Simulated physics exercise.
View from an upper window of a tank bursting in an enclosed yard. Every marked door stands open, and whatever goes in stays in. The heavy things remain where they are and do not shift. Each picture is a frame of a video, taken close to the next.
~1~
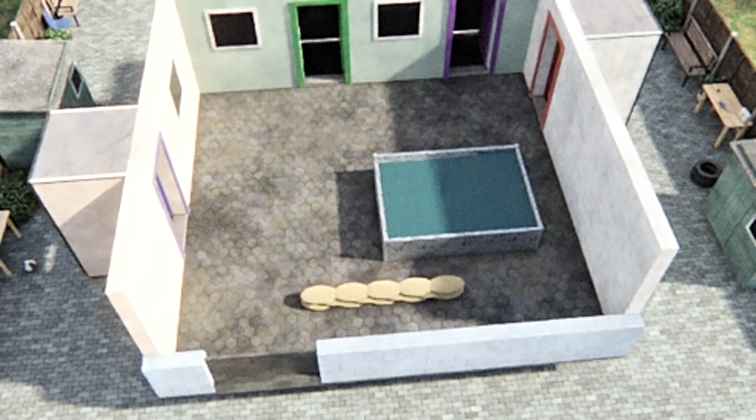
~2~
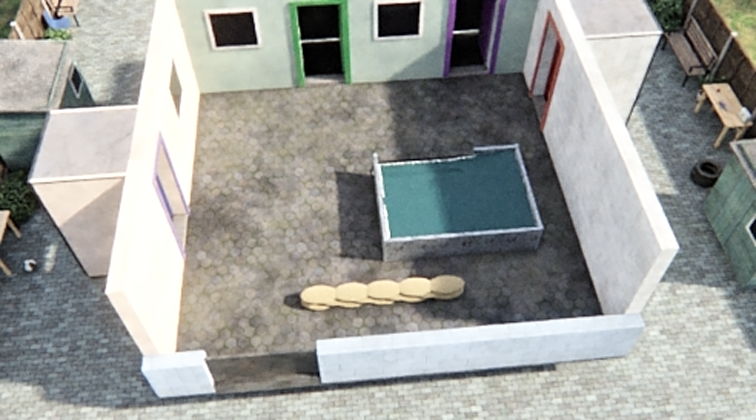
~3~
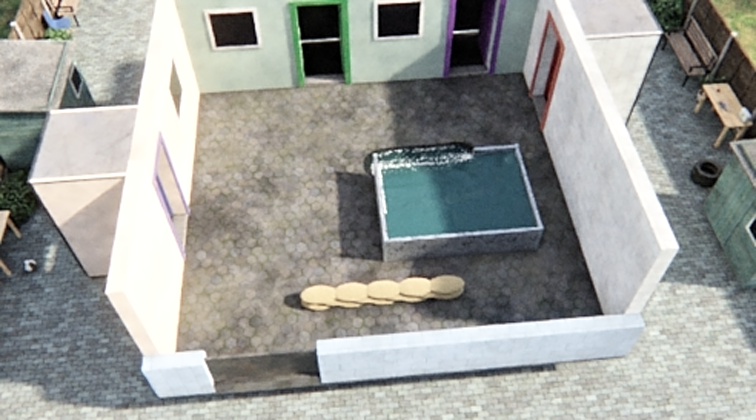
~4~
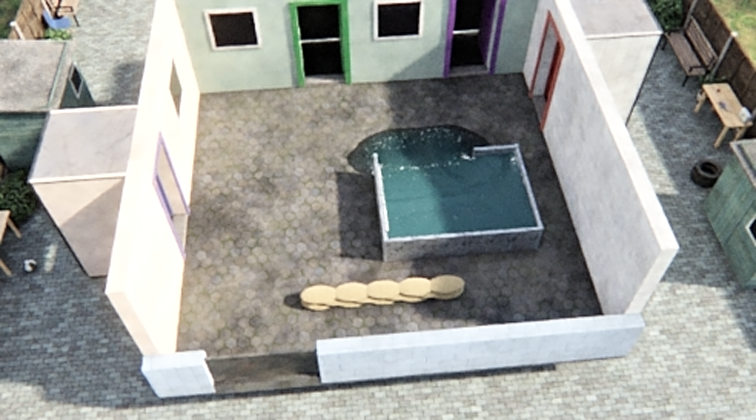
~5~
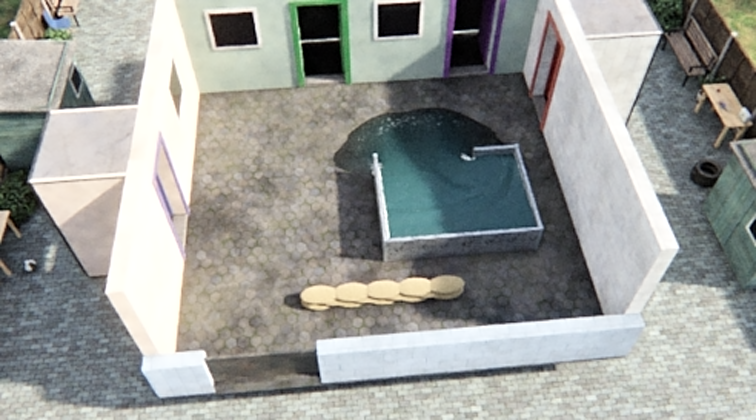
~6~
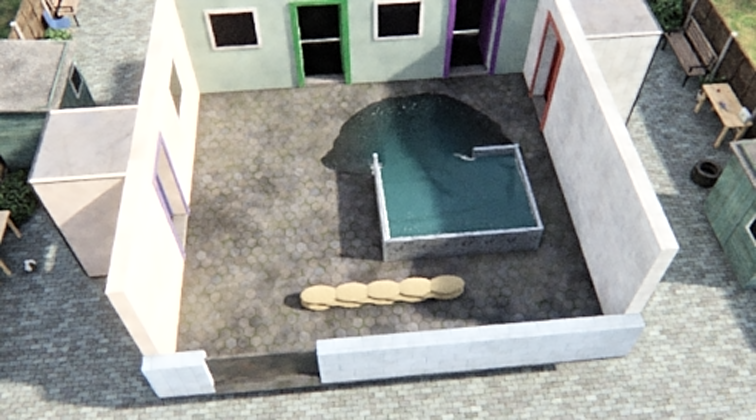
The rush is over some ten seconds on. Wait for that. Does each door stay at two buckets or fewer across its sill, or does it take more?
The purple door is overrun past two buckets. The red door is overrun past two buckets. The green door is overrun past two buckets. The blue door is not overrun past two buckets.
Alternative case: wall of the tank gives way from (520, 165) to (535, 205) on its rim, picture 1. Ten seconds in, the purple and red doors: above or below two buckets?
First purple is flooded, then red is not flooded.
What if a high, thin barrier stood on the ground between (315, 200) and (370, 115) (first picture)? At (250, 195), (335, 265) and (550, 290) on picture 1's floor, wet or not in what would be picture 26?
Results in sequence: Bone-dry / swamped / bone-dry.
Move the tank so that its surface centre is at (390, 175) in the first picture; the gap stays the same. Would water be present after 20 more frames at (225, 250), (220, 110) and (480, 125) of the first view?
In order: Untouched, submerged, submerged.
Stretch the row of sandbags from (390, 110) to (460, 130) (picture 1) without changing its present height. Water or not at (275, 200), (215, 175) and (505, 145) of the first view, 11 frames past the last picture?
Spot one: Still bare; spot two: Still bare; spot three: Drenched.
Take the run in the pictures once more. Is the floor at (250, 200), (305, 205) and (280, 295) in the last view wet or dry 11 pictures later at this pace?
As listed, the points end up high and dry, high and dry and high and dry.
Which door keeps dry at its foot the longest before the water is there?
It's the blue-painted one.
A moment on, water covers 25 % of the floor; the purple door under two buckets in, the red door not reached, the green door not reached, the blue door not reached.
Next, water covers 30 % of the floor; the purple door over two buckets in, the red door wet at the sill, nothing in, the green door under two buckets in, the blue door not reached.
Then, water covers 40 % of the floor; the purple door over two buckets in, the red door under two buckets in, the green door over two buckets in, the blue door not reached.
Later, water covers 70 % of the floor; the purple door far over two buckets in, the red door over two buckets in, the green door over two buckets in, the blue door wet at the sill, nothing in.
In the end, water covers 90 % of the floor; the purple door far over two buckets in, the red door over two buckets in, the green door over two buckets in, the blue door wet at the sill, nothing in.
